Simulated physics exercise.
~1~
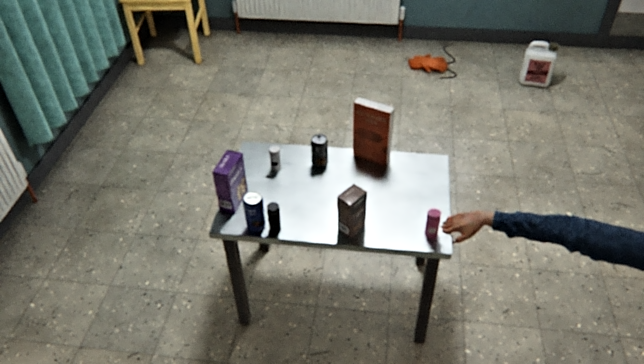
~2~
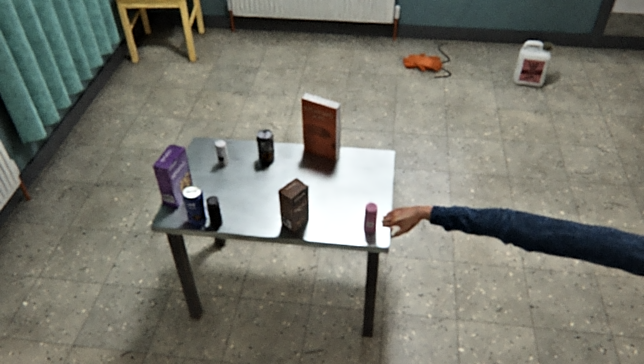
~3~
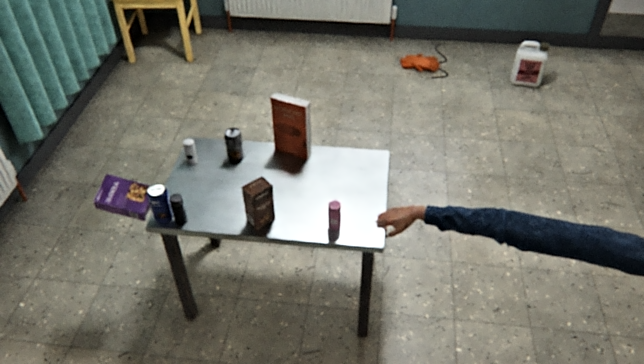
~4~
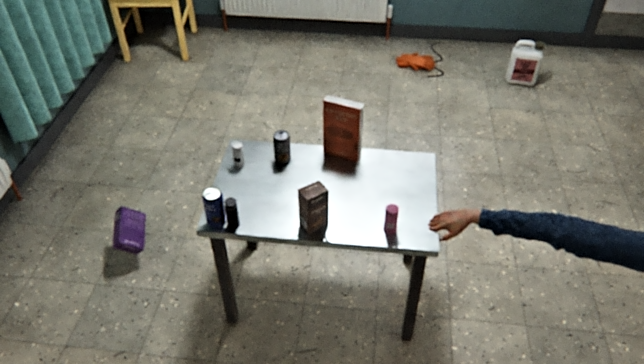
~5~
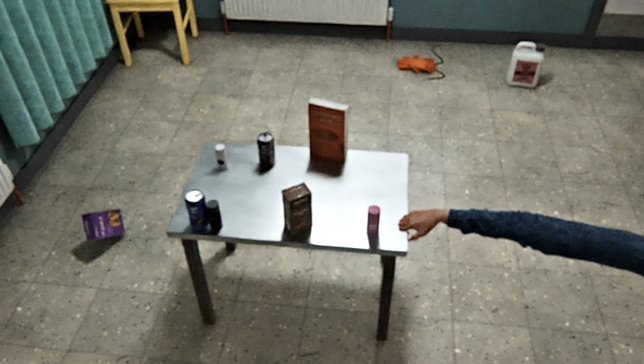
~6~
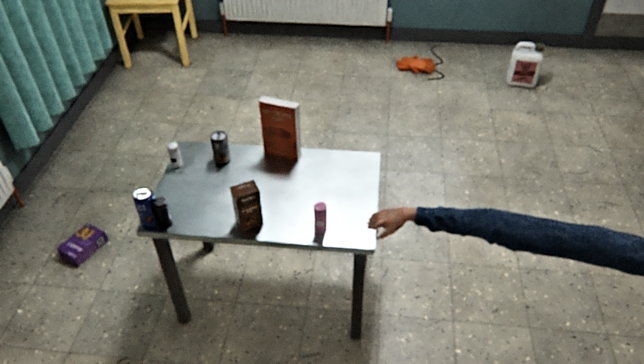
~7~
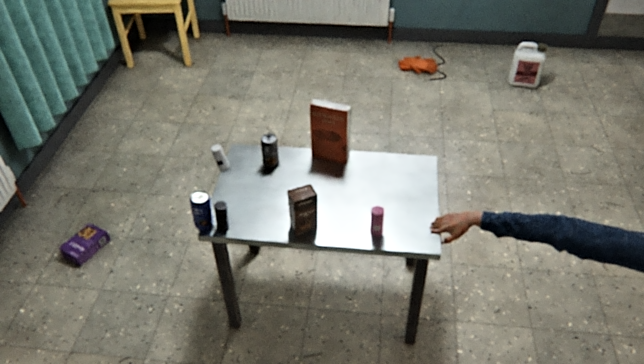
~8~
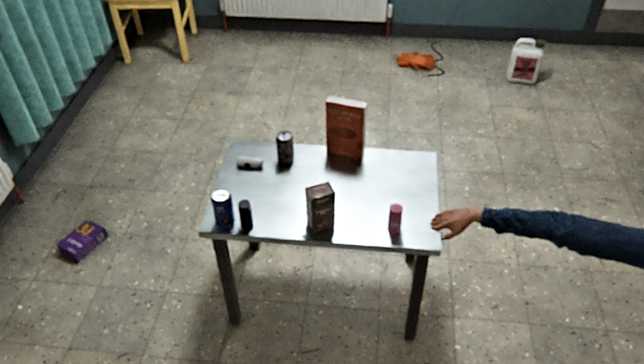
A hand jerks the table side to side; a purple packet falls off, a white shaker topples.
